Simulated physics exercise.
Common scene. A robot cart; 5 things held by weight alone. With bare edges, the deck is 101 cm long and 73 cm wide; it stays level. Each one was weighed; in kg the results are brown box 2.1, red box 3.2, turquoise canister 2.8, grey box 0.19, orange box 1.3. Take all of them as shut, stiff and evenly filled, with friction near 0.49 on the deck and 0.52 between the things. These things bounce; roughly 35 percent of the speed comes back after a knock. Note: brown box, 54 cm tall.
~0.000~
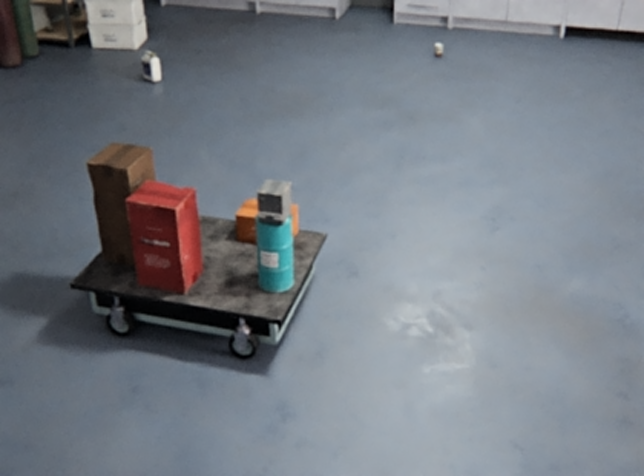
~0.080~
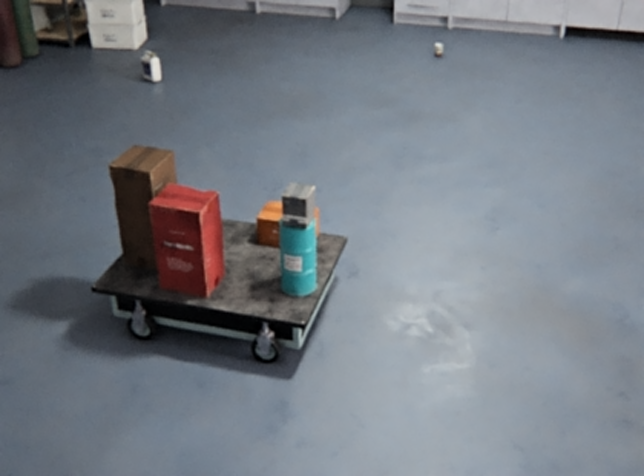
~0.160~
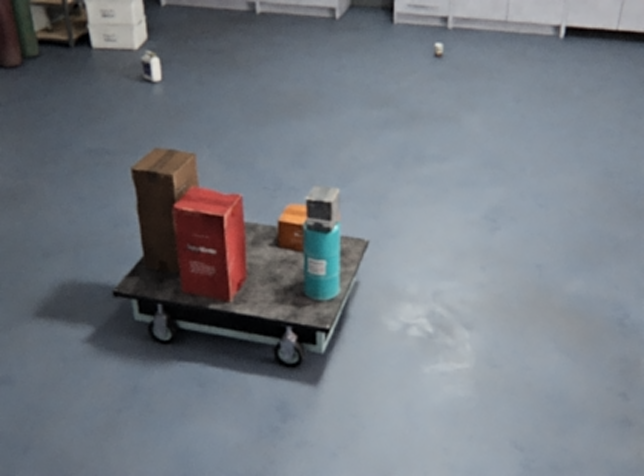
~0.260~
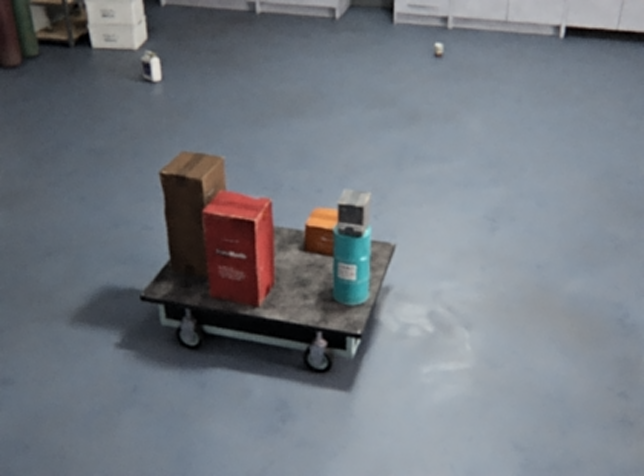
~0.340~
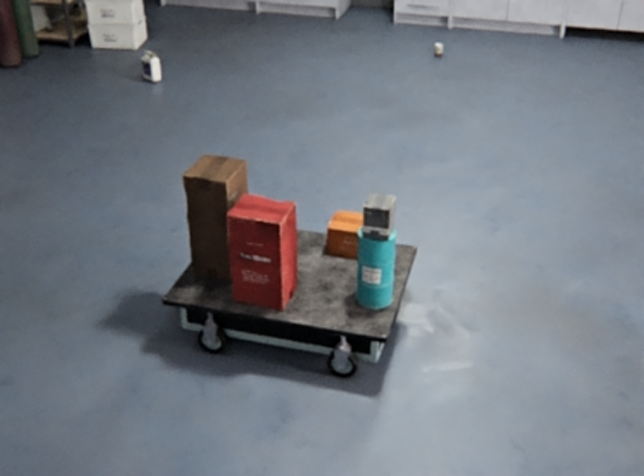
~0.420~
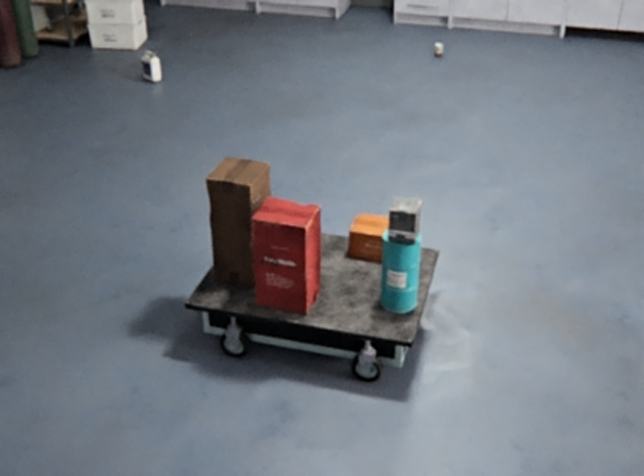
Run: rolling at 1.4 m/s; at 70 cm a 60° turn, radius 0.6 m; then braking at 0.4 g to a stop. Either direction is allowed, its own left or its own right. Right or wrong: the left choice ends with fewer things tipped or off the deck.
Right.
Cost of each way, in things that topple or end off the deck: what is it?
Count for left: 2; count for right: 3.
Turning left. By 0.82 s, cart has run 115 cm, turned 29°; grey box now off the deck; red box 3 cm from its spot near (437, 254); turquoise canister tilted 46°.
By 1.02 s, cart has run 143 cm, turned 54°; turquoise canister now off the deck; red box tilted 7° near (500, 226); orange box 21 cm from its spot.
By 1.42 s, cart has run 186 cm, turned 60°; red box tilted 5° near (544, 188); orange box 20 cm from its spot.
When it is over (2.3 s), off the deck, turquoise canister and grey box; not toppled but over 10 cm from the start, orange box; the other 2 within 10 cm of the start. End places, in pixels of the last picture, brown box near (484, 189), red box near (550, 189).
Turning right instead, turquoise canister, grey box and orange box tipped over or off the deck, 3 of 5 in all.
